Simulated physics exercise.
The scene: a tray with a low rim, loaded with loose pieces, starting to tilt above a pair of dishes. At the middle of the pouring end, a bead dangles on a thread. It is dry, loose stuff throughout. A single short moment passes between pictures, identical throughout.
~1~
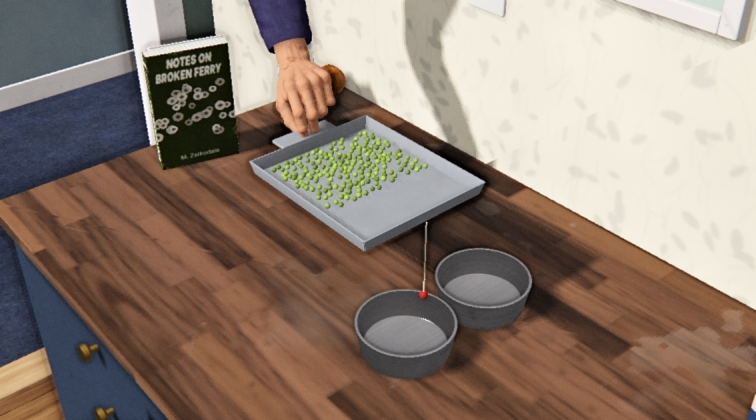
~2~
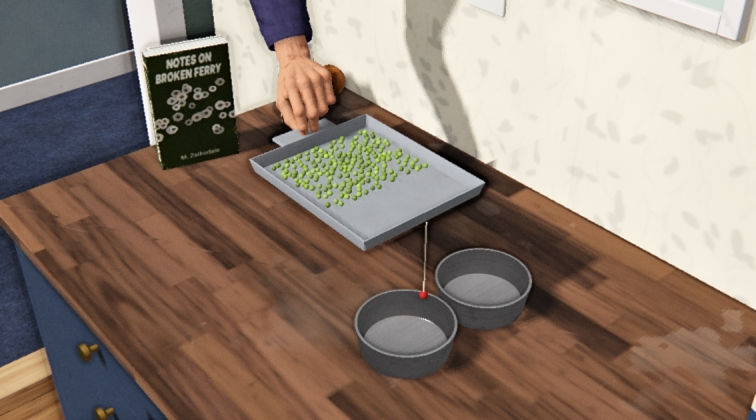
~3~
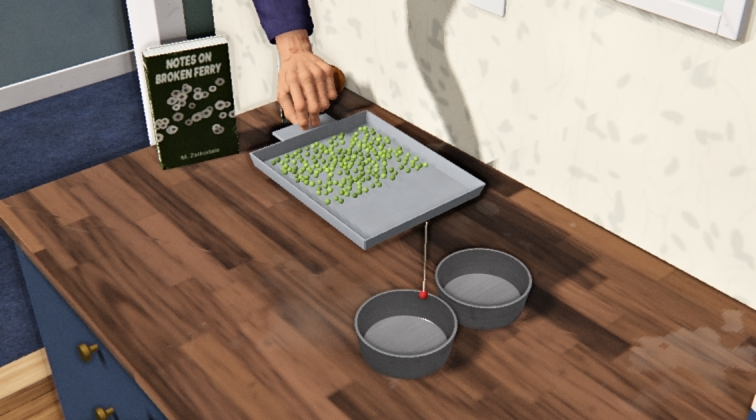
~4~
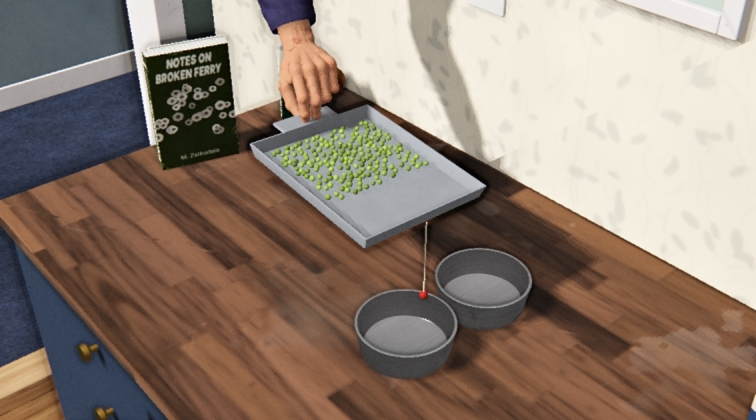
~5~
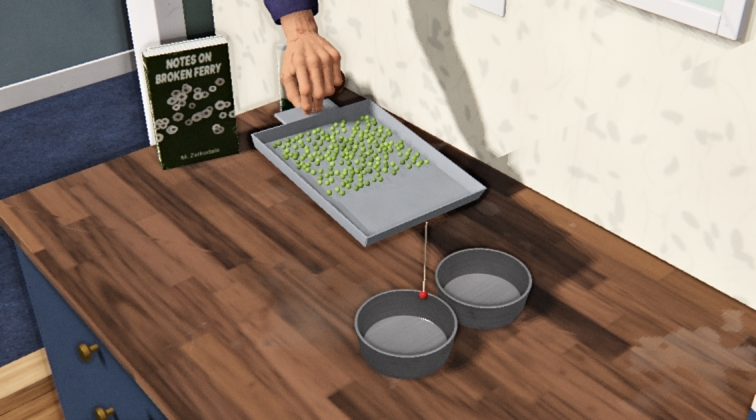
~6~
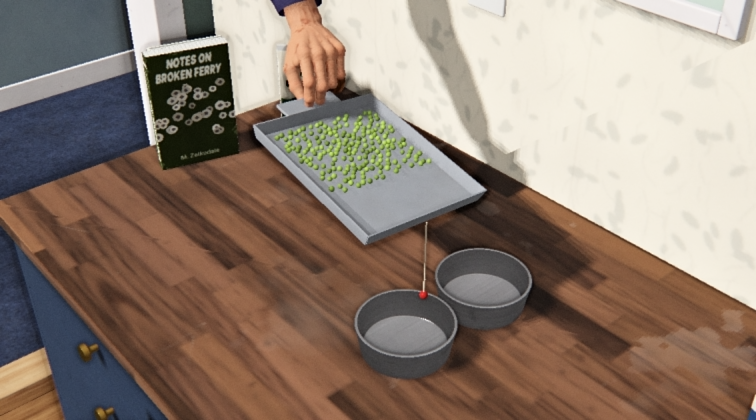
A hand slowly tilts a gray tray of green peas slightly above two round dishes.
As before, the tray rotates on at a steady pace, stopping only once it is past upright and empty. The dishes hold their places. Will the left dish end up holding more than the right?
No.
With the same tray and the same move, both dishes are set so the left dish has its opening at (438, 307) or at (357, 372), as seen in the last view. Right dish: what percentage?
About 50 and 10 per cent.
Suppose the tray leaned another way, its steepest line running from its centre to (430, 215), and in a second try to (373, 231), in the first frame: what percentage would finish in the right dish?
For the first aim it is 40 in a hundred, for the second 0 in a hundred.
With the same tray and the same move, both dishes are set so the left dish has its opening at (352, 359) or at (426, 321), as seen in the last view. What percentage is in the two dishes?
You'd get about 10 per cent first and about 100 per cent second.
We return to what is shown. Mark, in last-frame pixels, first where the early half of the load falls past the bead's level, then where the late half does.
I'd say close to (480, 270) at first and close to (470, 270) later on.
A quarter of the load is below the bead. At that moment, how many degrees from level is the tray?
Approx. reading: About 90°.
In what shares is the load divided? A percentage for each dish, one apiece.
Left dish: Roughly 0 per cent; right dish: Roughly 100 per cent.
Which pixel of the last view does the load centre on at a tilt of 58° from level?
Somewhere about pixel (456, 199).
Just after the last frame, tray tipped steeply; almost all on the tray; about a tenth in the right dish; just a few outside both; just a few in the air.
A moment on, tray tipped right over; roughly a quarter on the tray; roughly half in the right dish; just a few outside both; roughly a quarter in the air.
Further on, tray tipped past a quarter turn; almost all in the right dish; just a few outside both.
When it is over, tray tipped past a quarter turn; not one in the left dish; almost all in the right dish; just a few outside both.
